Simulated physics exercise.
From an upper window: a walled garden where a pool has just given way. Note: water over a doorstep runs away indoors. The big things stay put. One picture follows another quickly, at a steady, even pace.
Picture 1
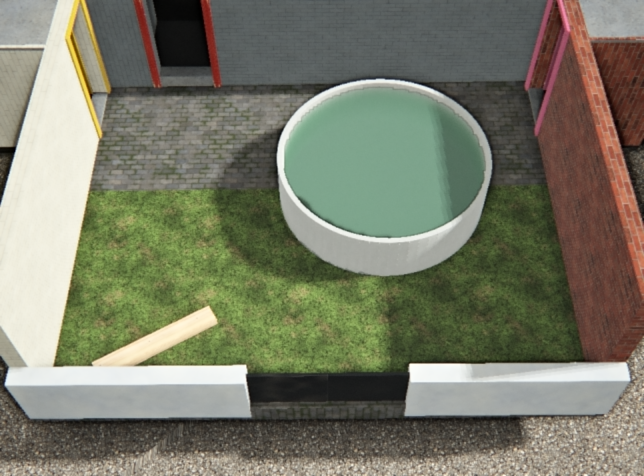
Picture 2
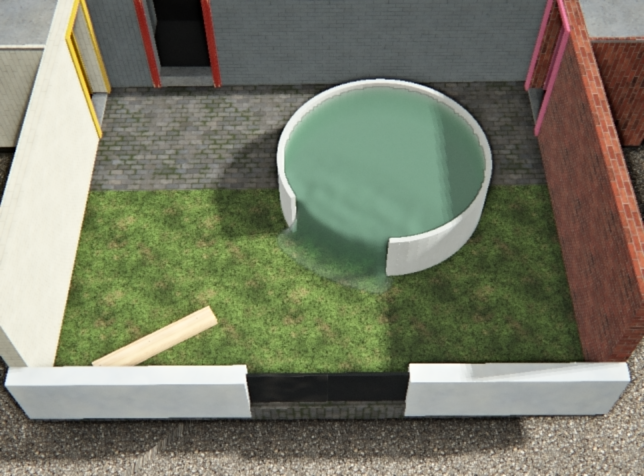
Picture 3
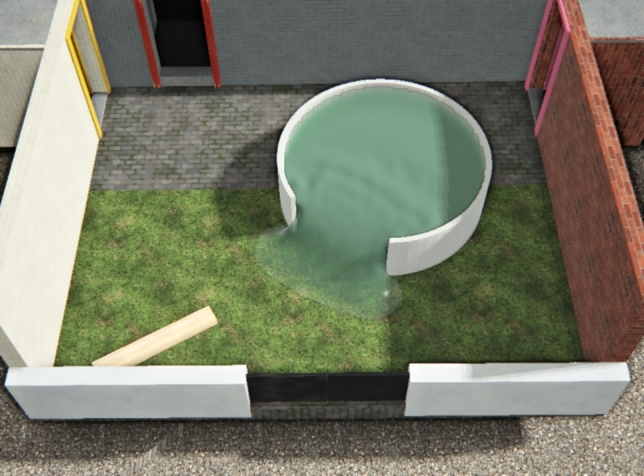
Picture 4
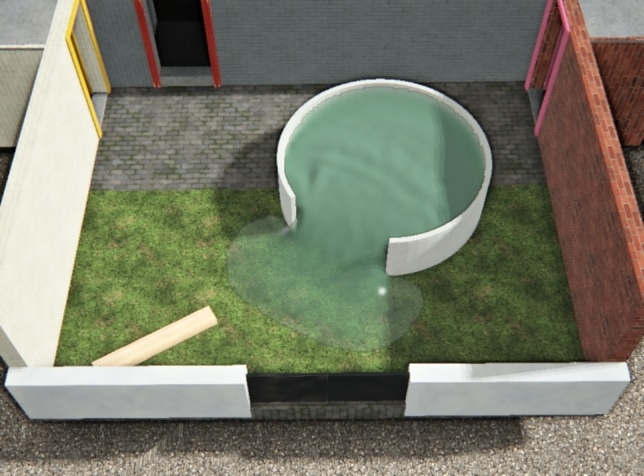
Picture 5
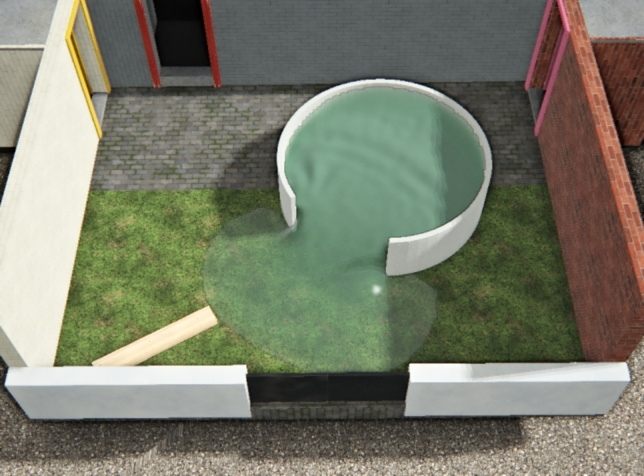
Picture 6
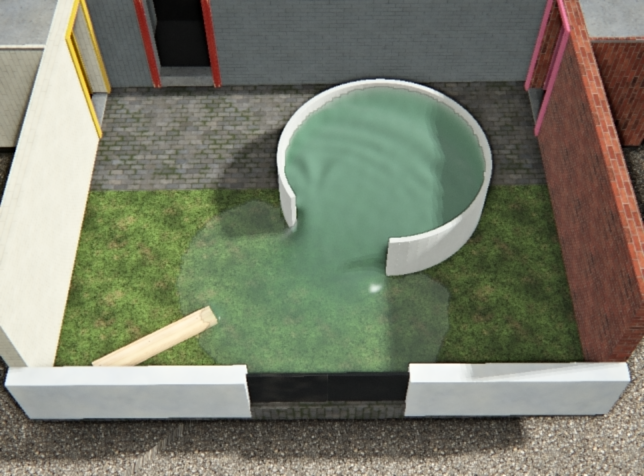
A round white pool of green water stands on the grass and grey paving of a walled yard, seen from above by a still camera. A pale plank lies at lower left, with a cream wall left, red brick right, and low white walls in front. The pool's front opens and water pours out, spreading across the grass in a widening, thinning sheet while ripples cross the pool.
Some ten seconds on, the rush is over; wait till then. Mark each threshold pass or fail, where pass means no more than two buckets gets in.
Red door - pass; yellow door - fail; pink door - fail.
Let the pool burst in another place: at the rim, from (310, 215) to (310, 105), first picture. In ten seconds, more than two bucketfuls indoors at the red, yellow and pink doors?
Going door by door, the red door remains below, the yellow door rises above and the pink door remains below.
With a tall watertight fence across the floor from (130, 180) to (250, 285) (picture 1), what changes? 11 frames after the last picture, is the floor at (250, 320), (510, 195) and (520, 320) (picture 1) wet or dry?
Taking them in order, I'd say soaked, parched and parched.
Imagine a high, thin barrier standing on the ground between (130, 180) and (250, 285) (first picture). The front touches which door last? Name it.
I'd say the pink one.
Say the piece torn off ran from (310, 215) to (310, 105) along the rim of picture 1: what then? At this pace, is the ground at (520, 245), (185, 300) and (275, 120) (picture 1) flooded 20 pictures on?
Respectively: Parched, drenched and drenched.
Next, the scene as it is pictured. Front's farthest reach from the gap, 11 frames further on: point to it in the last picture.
About (49, 393).
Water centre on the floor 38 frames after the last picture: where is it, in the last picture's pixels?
Close to pixel (289, 236).
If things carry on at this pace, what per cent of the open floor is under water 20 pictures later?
I'd estimate some 55 per cent.
A moment on, water covers 30 % of the floor; the red door not reached, the yellow door not reached, the pink door not reached.
Next, water covers 40 % of the floor; the red door not reached, the yellow door not reached, the pink door not reached.
Then, water covers 55 % of the floor; the red door not reached, the yellow door not reached, the pink door not reached.
Later, water covers 90 % of the floor; the red door wet at the sill, nothing in, the yellow door over two buckets in, the pink door not reached.
In the end, water covers 100 % of the floor; the red door wet at the sill, nothing in, the yellow door far over two buckets in, the pink door over two buckets in.
